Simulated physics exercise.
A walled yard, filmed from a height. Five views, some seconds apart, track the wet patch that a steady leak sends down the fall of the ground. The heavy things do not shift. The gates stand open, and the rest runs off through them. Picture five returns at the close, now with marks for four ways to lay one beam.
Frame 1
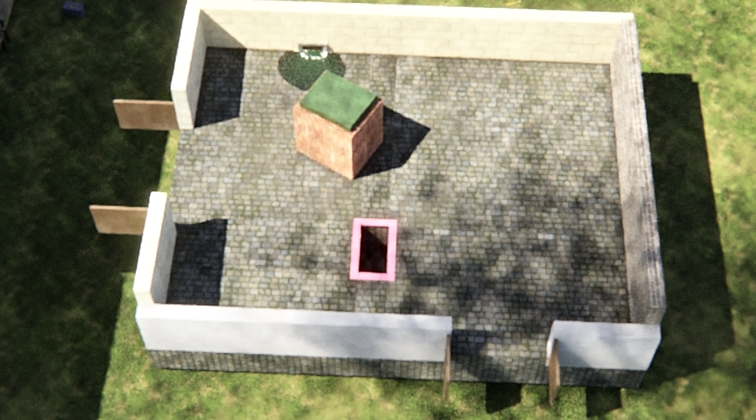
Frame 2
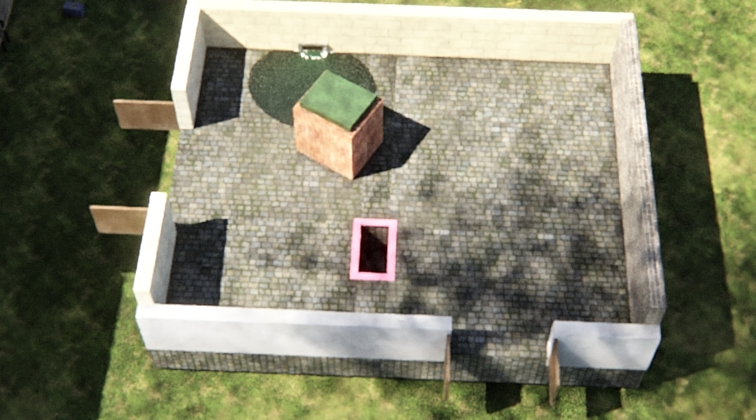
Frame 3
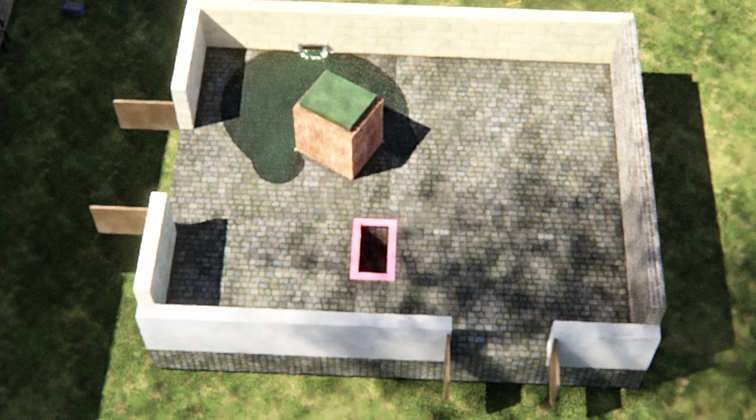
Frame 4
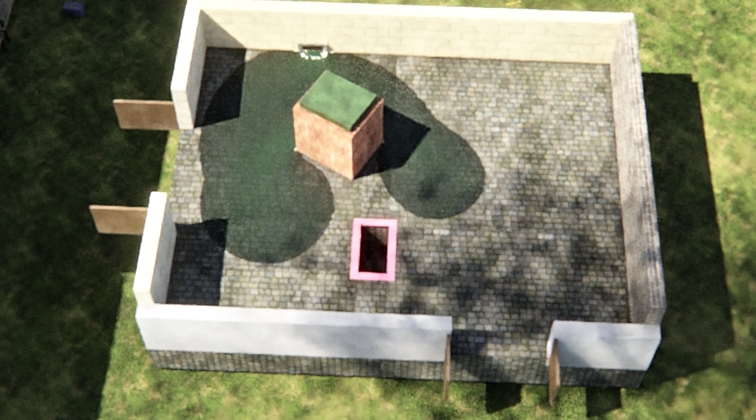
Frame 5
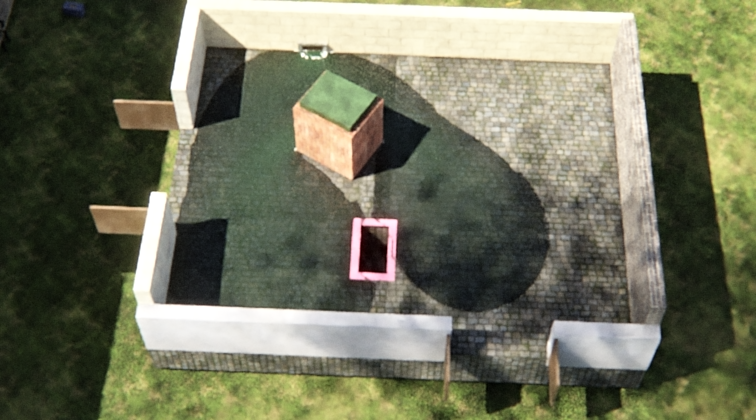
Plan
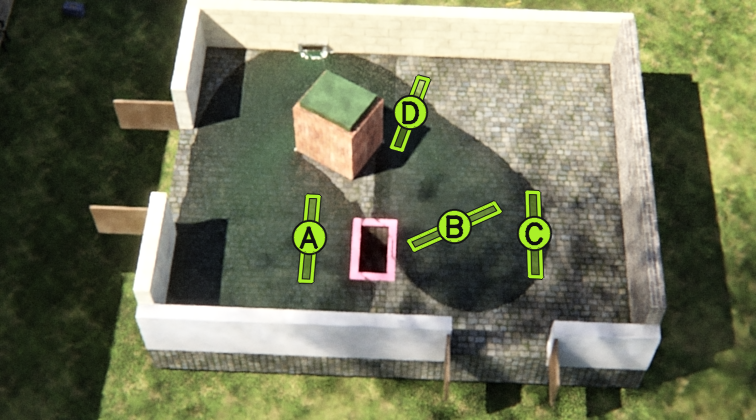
In a walled yard, dark water spreads from the back wall around a brick block.
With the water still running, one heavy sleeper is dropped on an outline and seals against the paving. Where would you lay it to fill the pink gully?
B beats the others.
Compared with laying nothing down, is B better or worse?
It is better.
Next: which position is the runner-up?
That is position D.
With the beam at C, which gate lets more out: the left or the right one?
The right one.
On the marked copy, A from (305, 281) to (313, 196); B from (411, 245) to (497, 207); C from (535, 276) to (532, 192); D from (396, 148) to (423, 78).
If A is chosen, about 5 % of the stream runs into the pink gully, about 93 % out by the gates.
If B is chosen, about 25 % of the stream runs into the pink gully, about 74 % out by the gates.
If C is chosen, about 7 % of the stream runs into the pink gully, about 91 % out by the gates.
If D is chosen, about 15 % of the stream runs into the pink gully, about 78 % out by the gates.
